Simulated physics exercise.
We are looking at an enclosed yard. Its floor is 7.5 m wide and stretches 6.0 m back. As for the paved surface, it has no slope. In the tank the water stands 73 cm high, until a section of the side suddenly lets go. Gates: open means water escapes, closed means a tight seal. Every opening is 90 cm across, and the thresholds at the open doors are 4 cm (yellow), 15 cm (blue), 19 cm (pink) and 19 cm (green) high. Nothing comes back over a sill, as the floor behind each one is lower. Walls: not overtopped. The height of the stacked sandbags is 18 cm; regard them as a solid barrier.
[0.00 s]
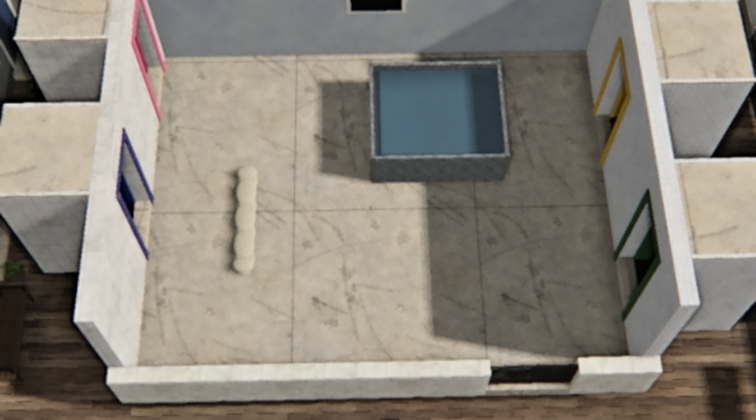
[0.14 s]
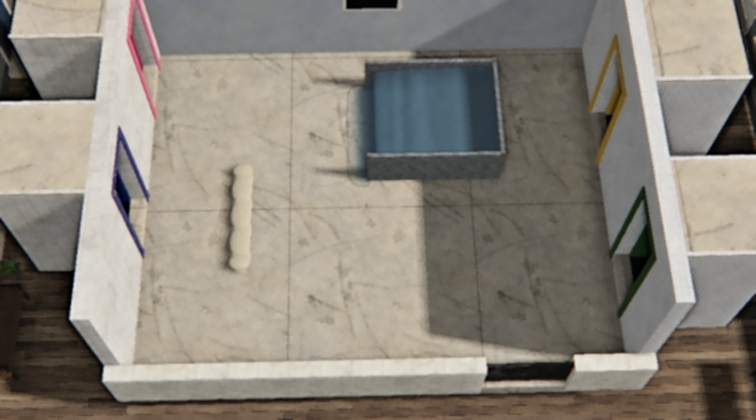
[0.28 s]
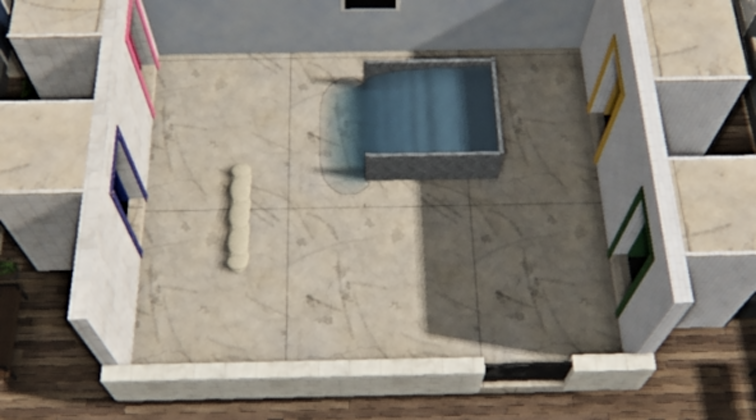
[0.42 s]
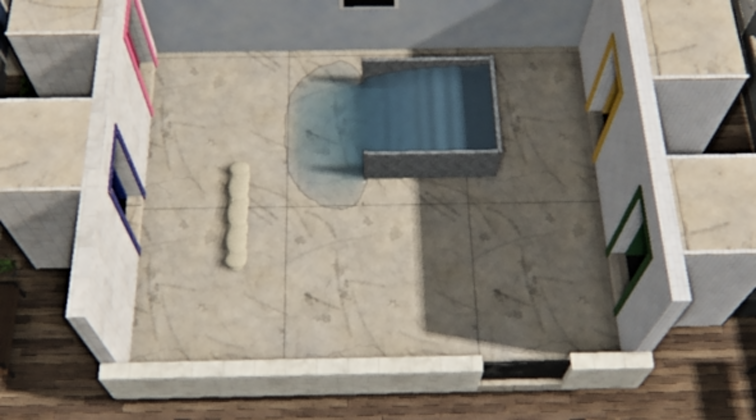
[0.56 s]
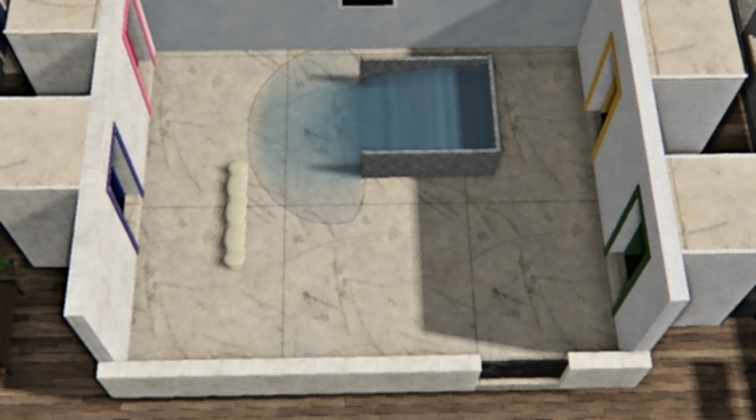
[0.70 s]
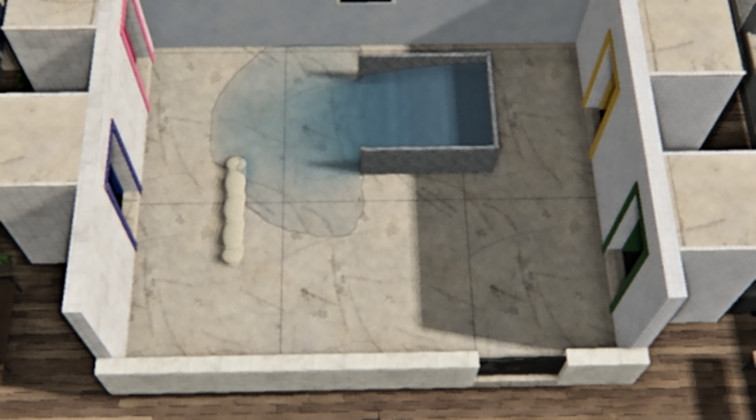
The clip opens on a walled, stone-paved yard with coloured openings in its side walls, a full tank of water near the back and a row of sandbags at left. The tank's left side opens, and water pours out, spreading leftward in a widening rounded sheet until it touches the sandbags' far end.
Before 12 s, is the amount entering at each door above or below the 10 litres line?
In the end the yellow door lets in a larger amount than the limit, the blue door lets in a smaller amount than the limit, the pink door lets in a larger amount than the limit, the green door lets in a smaller amount than the limit.
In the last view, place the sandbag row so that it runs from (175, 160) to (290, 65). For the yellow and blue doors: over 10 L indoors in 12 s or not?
Checking the limit, yellow is too much, blue is too much.
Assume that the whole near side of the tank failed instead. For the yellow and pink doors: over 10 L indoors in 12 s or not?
Yellow: Exceeding the limit; pink: Within the limit.
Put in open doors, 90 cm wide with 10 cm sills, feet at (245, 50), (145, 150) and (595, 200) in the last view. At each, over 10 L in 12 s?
Per doorway, in order: Sufficient / sufficient / insufficient.
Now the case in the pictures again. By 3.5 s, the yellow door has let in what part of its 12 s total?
Some 0 per cent by then.
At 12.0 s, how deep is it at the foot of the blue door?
Close to 6.5 cm of depth.
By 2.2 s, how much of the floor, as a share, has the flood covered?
Covered: Roughly 40 %.
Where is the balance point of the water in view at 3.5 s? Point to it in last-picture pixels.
The water's centre sits at about (263, 159).
After 1.4 s water covers 30 % of the floor and is deepest (36 cm) near (146, 146); yellow door not reached, blue door not reached, pink door 27 cm at the sill, 1 L in, green door not reached.
After 2.2 s water covers 40 % of the floor and is deepest (45 cm) near (152, 75); yellow door not reached, blue door 11 cm at the sill, 0 L in, pink door 40 cm at the sill, 39 L in, green door not reached.
After 3.5 s water covers 50 % of the floor and is deepest (27 cm) near (150, 92); yellow door not reached, blue door 11 cm at the sill, 0 L in, pink door 27 cm at the sill, 146 L in, green door not reached.
After 7.0 s water covers 80 % of the floor and is deepest (18 cm) near (168, 273); yellow door not reached, blue door 7 cm at the sill, 0 L in, pink door 7 cm at the sill, 159 L in, green door 4 cm at the sill, 0 L in.
After 12.0 s water covers 95 % of the floor and is deepest (12 cm) near (493, 105); yellow door 8 cm at the sill, 32 L in, blue door 6 cm at the sill, 0 L in, pink door 6 cm at the sill, 159 L in, green door 8 cm at the sill, 0 L in.
